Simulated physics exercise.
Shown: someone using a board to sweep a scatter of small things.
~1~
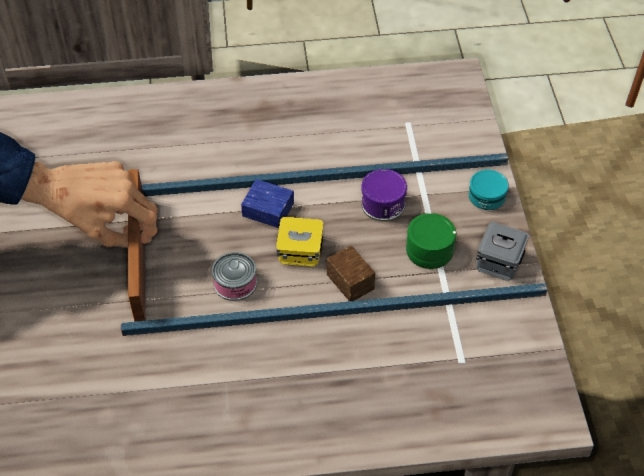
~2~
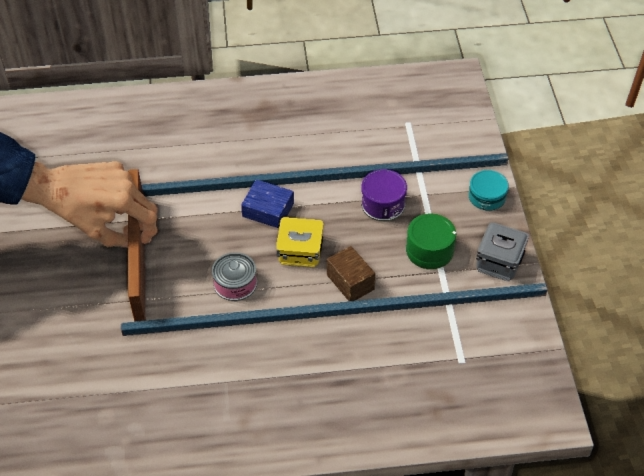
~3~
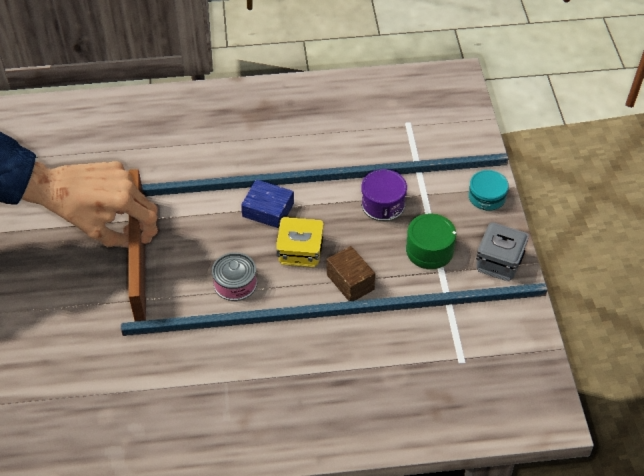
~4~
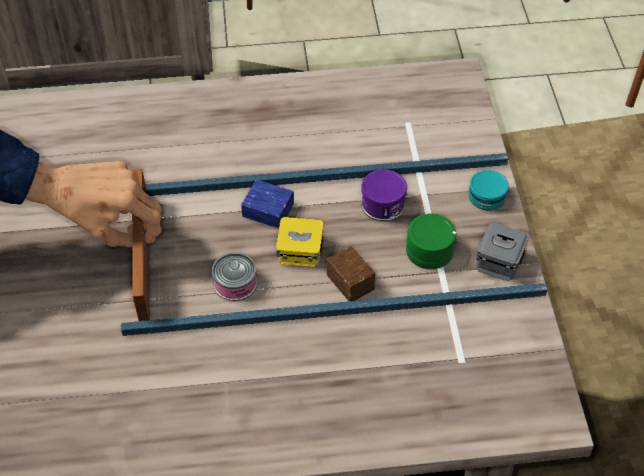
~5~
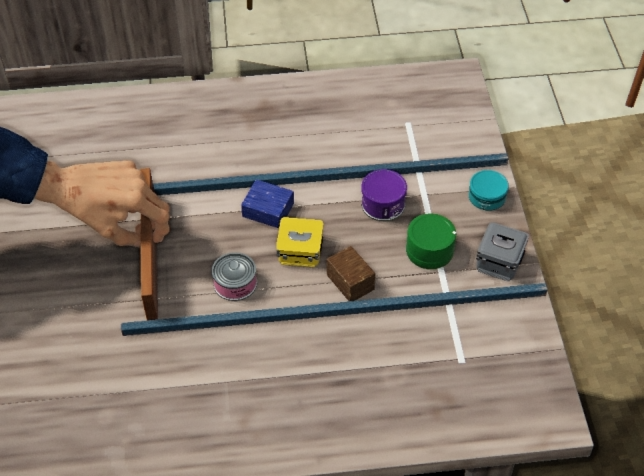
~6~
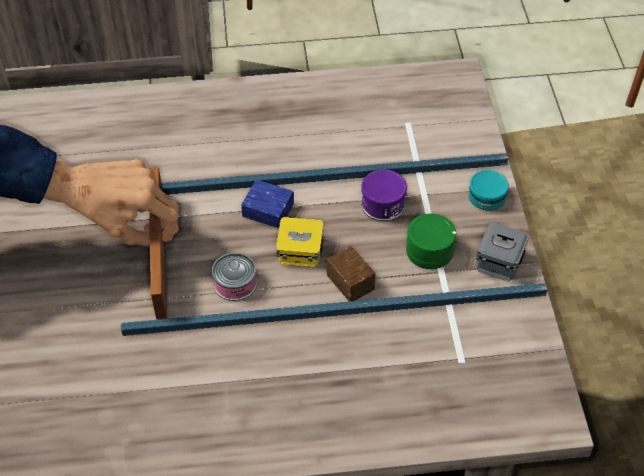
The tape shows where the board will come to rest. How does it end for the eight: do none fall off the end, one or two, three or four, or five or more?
I predict that one of them or two will leave the table.
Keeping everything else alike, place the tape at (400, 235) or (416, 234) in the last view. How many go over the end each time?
0, then 0.
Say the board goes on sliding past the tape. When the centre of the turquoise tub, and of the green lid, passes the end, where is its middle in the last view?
Around (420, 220), then around (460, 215).
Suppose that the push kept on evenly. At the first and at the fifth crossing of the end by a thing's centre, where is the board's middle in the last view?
First: Around (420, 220). Next: Around (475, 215).
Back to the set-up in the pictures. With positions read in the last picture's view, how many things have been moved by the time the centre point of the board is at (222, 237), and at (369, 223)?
At the first spot 1, then 6.
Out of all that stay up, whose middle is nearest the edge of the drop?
The grey case ends nearest.
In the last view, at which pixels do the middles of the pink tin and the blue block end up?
The pink tin at (461, 255), the blue block at (443, 181).
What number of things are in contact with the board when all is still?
3.
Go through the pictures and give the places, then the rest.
The first frame shows turquoise tub (488, 190); grey case (502, 252); green lid (431, 241); board (137, 244); tape (433, 232).
The second frame shows grey case (502, 252); board (137, 244).
The third frame shows green lid (431, 241); blue block (268, 204).
The fourth frame shows turquoise tub (488, 190); pink tin (235, 277).
The fifth frame shows grey case (502, 252); brown block (351, 274).
The sixth frame shows turquoise tub (488, 190); grey case (502, 252); green lid (431, 241); board (157, 242); tape (433, 232).
Soon after, none off yet; turquoise tub at rest near (488, 190); grey case at rest near (502, 252); green lid at rest near (431, 241).
In the end, the number that fall off is one or two; gone, turquoise tub.
